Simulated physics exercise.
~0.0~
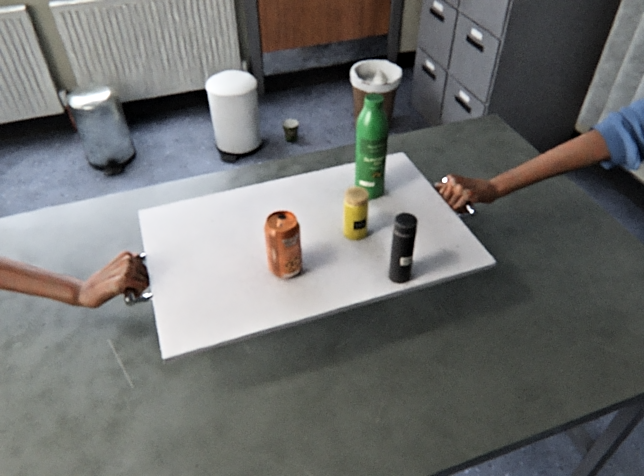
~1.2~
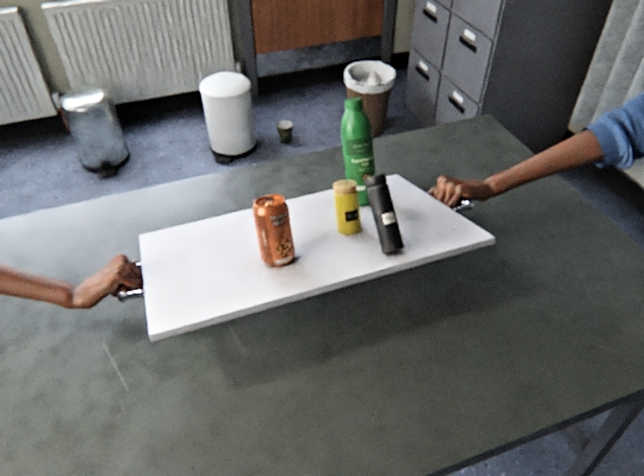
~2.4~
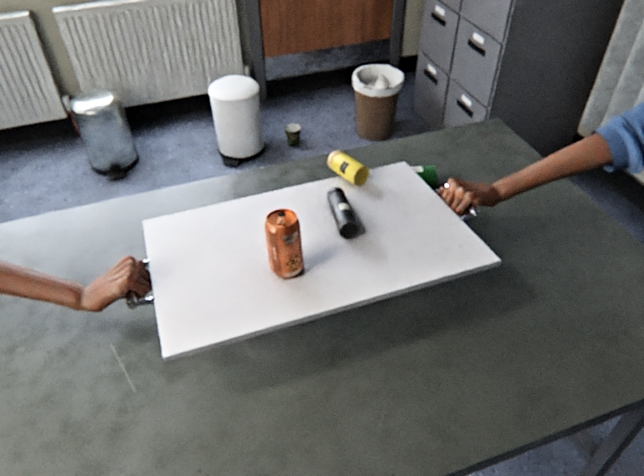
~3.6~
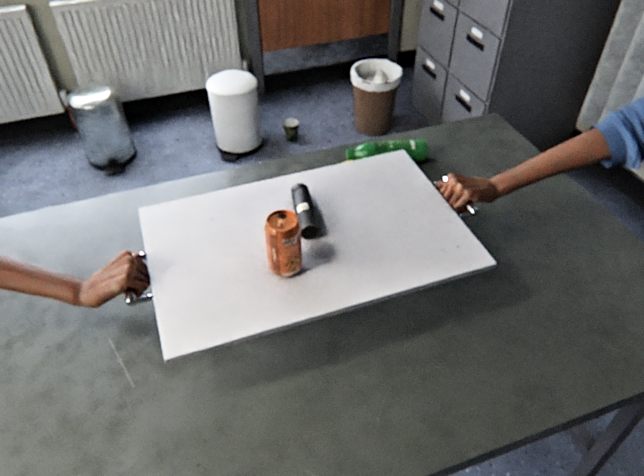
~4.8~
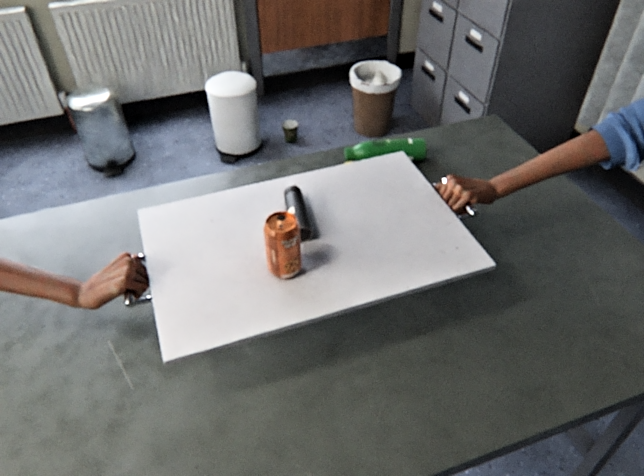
To begin with, two hands grip the ends of a flat white tray above a grey table, with an orange can, a green bottle, a yellow shaker and a black shaker standing on it. The hands tip the tray so its far edge dips, and the objects lean. The green bottle topples off near the right hand, while both shakers fall onto their sides. As the tray levels, the yellow shaker drops out of sight and the black one rolls left behind the can. Finally, the can still stands, the black shaker lies beside it, and the bottle rests on the table beyond the tray.
